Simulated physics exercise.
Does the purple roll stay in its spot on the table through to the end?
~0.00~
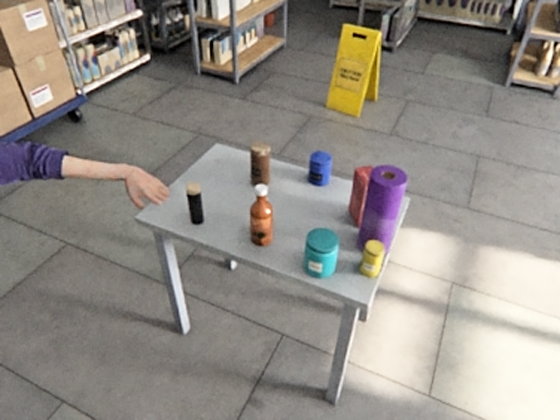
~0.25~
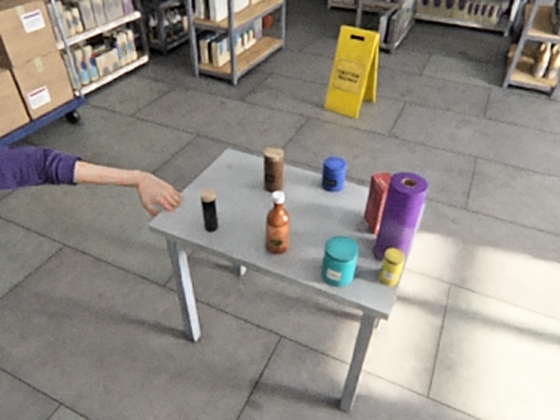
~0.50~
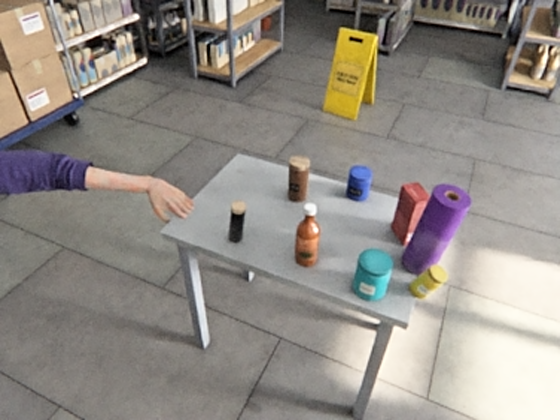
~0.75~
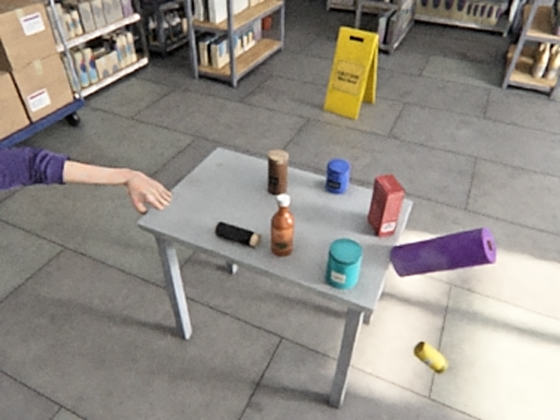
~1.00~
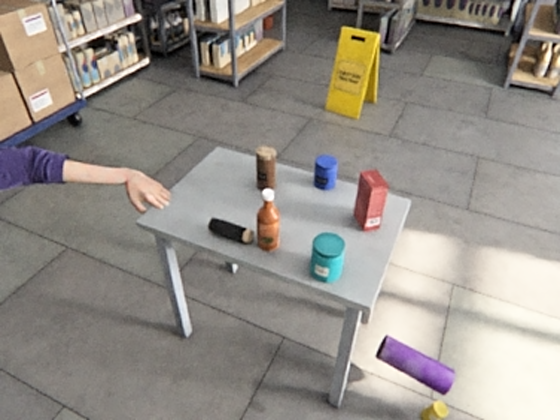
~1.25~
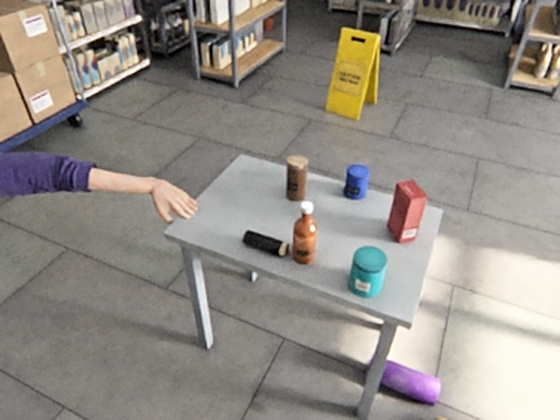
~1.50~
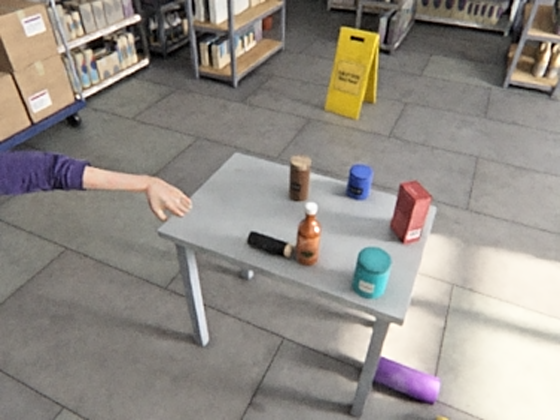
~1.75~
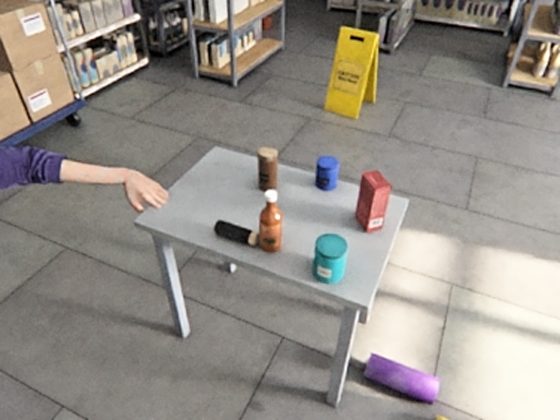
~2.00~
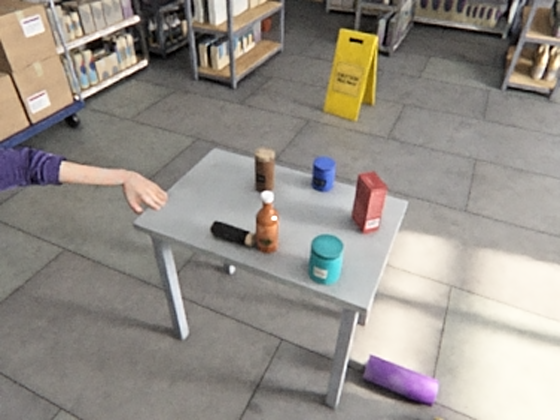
No, the purple roll tips off the right side of the table and ends up lying on the floor.
